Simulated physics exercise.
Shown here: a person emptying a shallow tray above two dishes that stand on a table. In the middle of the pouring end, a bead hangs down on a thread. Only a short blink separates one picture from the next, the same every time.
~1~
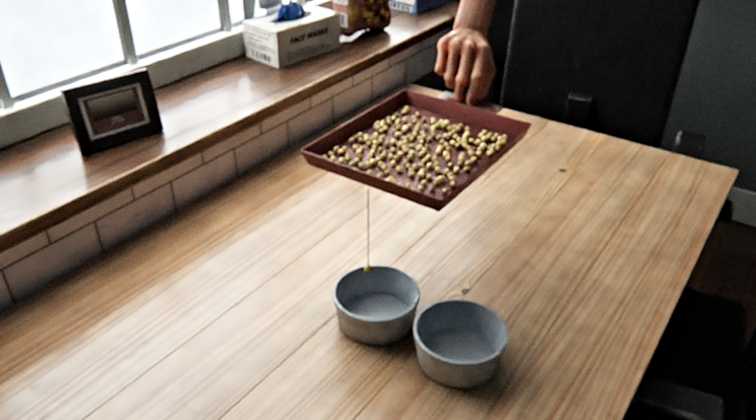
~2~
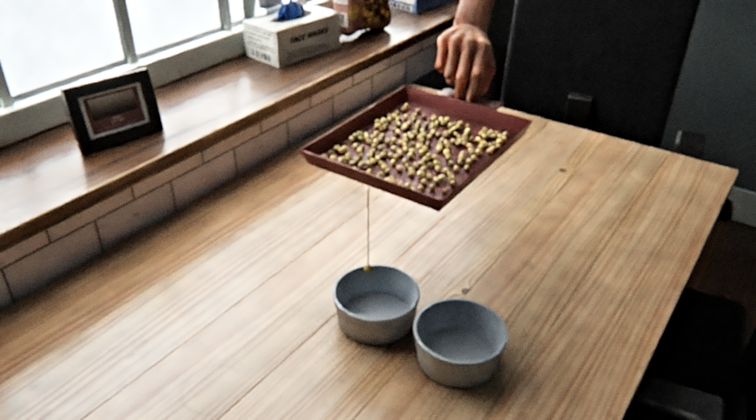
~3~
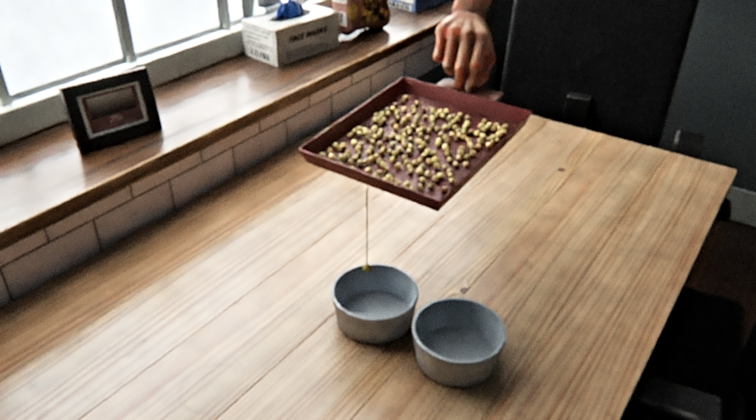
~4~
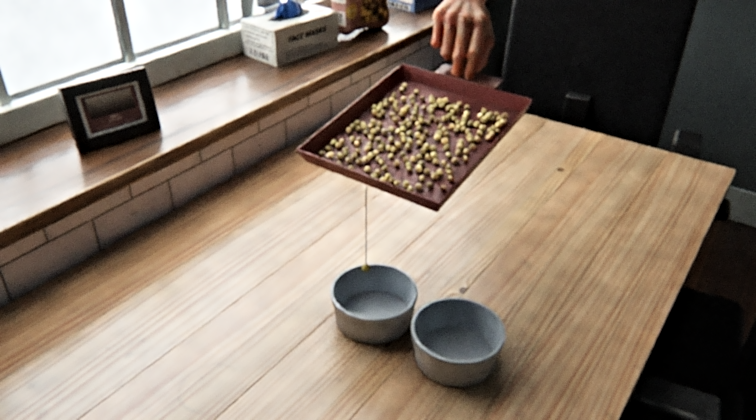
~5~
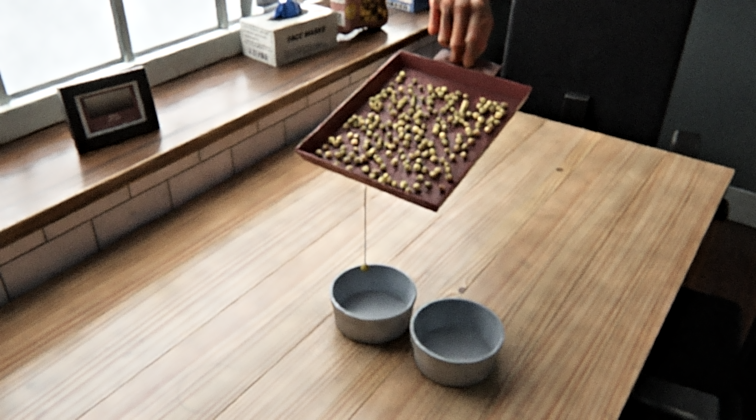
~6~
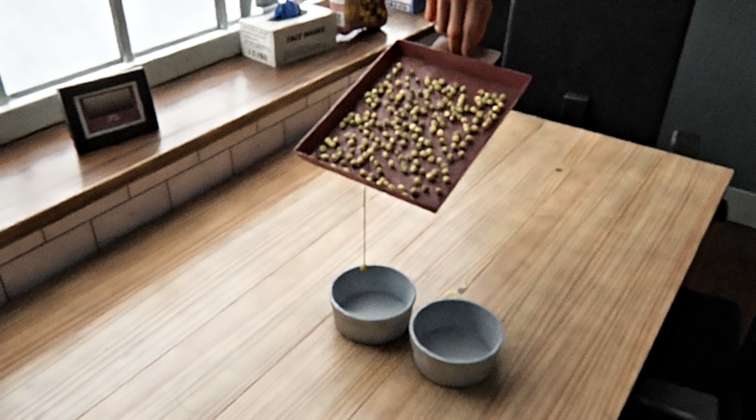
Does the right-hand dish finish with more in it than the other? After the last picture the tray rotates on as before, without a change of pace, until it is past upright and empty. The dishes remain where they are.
No.
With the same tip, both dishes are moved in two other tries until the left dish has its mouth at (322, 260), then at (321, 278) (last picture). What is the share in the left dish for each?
Some 0 percent in the first case, 30 percent in the second.
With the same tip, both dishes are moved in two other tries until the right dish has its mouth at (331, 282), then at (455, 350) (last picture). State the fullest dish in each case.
First try: The rightmost dish. Second try: The leftmost dish.
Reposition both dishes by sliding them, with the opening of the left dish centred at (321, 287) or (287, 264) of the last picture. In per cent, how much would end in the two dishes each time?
First try: Around 90 percent; second try: Around 60 percent.
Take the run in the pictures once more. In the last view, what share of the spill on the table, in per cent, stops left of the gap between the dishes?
Close to 90 per cent.
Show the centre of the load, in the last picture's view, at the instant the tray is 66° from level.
The load is centred about (381, 182).
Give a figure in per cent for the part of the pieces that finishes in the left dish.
Roughly 40 %.
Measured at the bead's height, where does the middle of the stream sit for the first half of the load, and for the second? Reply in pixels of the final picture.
Starting near (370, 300), moving on to near (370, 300).
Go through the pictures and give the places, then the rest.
Corners of the pouring end at (308, 149) and (440, 196), level; middle of the load at (420, 148), soya beans; left dish at (352, 326); right dish at (437, 368); bead on its thread at (368, 269), in the first picture.
Corners of the pouring end at (308, 149) and (440, 196), level; middle of the load at (420, 146), in the second picture.
Corners of the pouring end at (306, 148) and (439, 196), tipped barely, lowest at the right corner; middle of the load at (419, 141), in the third picture.
Corners of the pouring end at (304, 148) and (437, 198), tipped a little, lowest at the right corner; middle of the load at (418, 135), in the fourth picture.
Corners of the pouring end at (302, 148) and (435, 200), tipped clearly, lowest at the right corner; middle of the load at (416, 130), in the fifth picture.
Corners of the pouring end at (301, 149) and (434, 202), tipped clearly, lowest at the right corner; middle of the load at (413, 127), about two thirds on the move; left dish at (348, 325); right dish at (433, 367), in the sixth picture.
Soon after the last picture, tray tipped steeply; nearly all on the tray; a stray few in the right dish; a stray few outside both; a small part in the air.
A little later, tray tipped past a quarter turn; a small part on the tray; a small part in the right dish; about a quarter in the left dish; about a quarter outside both; about a third in the air.
Later still, tray tipped past a quarter turn; a small part in the right dish; about a third in the left dish; about half outside both.
At rest, tray tipped past a quarter turn; a small part in the right dish; about a third in the left dish; about half outside both.
